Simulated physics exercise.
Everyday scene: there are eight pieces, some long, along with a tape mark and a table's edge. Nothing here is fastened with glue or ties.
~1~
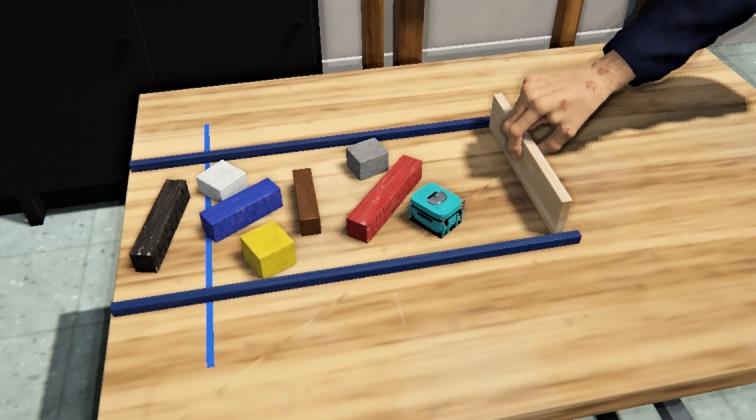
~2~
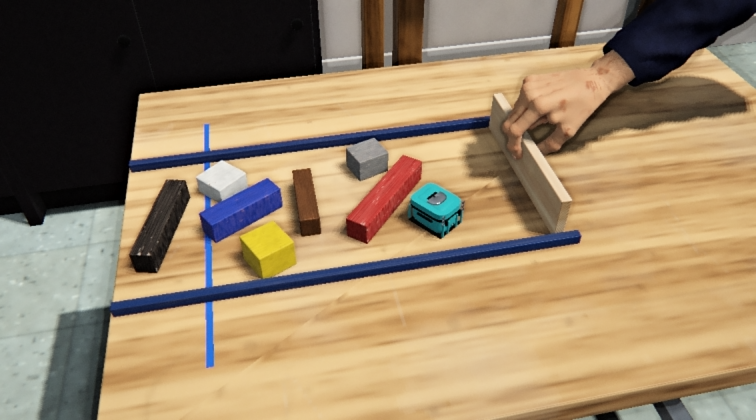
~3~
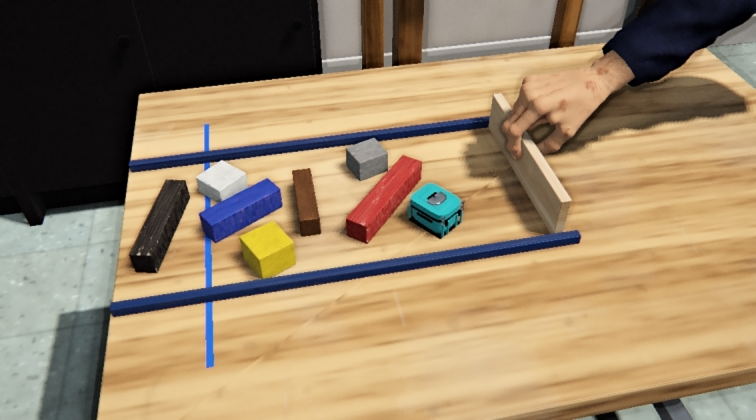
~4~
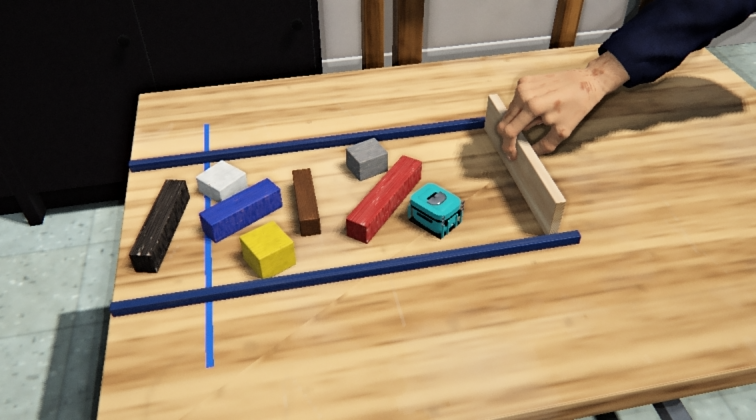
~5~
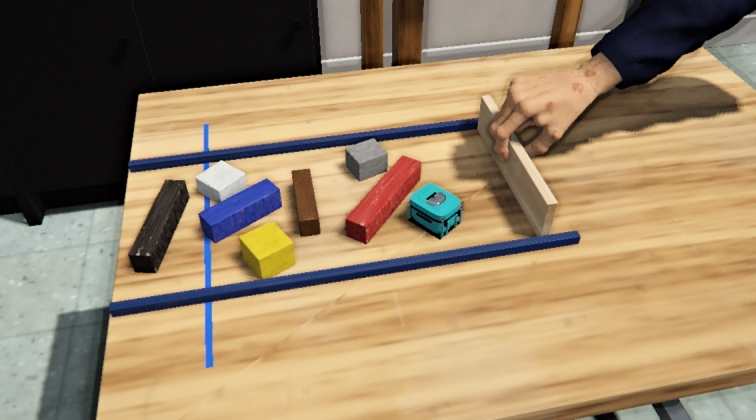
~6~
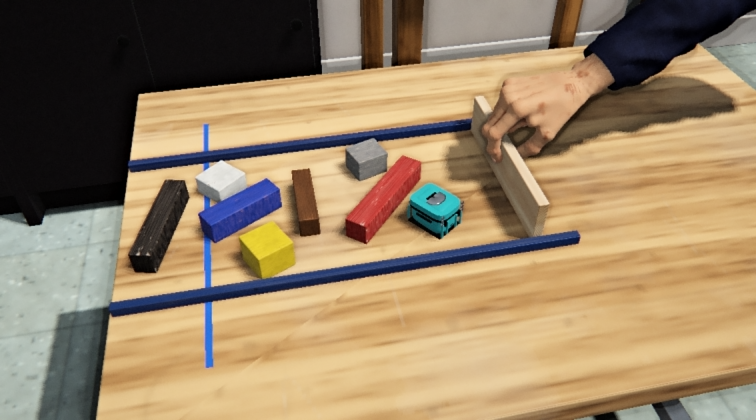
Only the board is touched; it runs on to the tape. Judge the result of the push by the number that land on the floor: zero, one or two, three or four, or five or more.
The board is going to sweep off no more than two, but at least one.
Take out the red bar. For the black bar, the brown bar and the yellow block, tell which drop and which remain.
The black bar: Drops. The brown bar: Remains. The yellow block: Remains.
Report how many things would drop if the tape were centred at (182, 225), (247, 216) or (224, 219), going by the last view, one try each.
The counts come to 2, then 0, then 1.
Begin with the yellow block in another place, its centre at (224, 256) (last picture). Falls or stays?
If so, it stays where it is.
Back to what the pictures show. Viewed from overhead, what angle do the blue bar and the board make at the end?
About 25°.
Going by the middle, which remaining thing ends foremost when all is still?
The one in question is the blue bar.
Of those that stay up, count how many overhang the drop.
My count gives 1.
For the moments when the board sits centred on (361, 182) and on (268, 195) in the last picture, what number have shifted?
Well, it's 4 at the first one and 8 at the second.
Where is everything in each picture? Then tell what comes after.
Black bar (162, 224); white block (223, 182); blue bar (243, 209); board (526, 160); tape (208, 222), in the first frame.
White block (222, 182); brown bar (306, 201), in the second frame.
Blue bar (242, 210); grey block (367, 159), in the third frame.
Black bar (162, 224); board (520, 160), in the fourth frame.
White block (222, 183); yellow block (268, 251), in the fifth frame.
Black bar (161, 224); white block (222, 183); blue bar (242, 210); board (505, 163); tape (207, 222), in the sixth frame.
Early on, none off yet; black bar at rest near (161, 224); white block at rest near (222, 183); blue bar at rest near (242, 210).
A while later, none off yet; black bar at rest near (161, 224); white block at rest near (222, 183); blue bar moving near (234, 209).
Further along, none off yet; black bar travelled a little near (139, 223); white block travelled about its own width near (174, 175); blue bar travelled about its own width near (175, 207).
Finally, the number that fall off is one or two; lost, black bar.
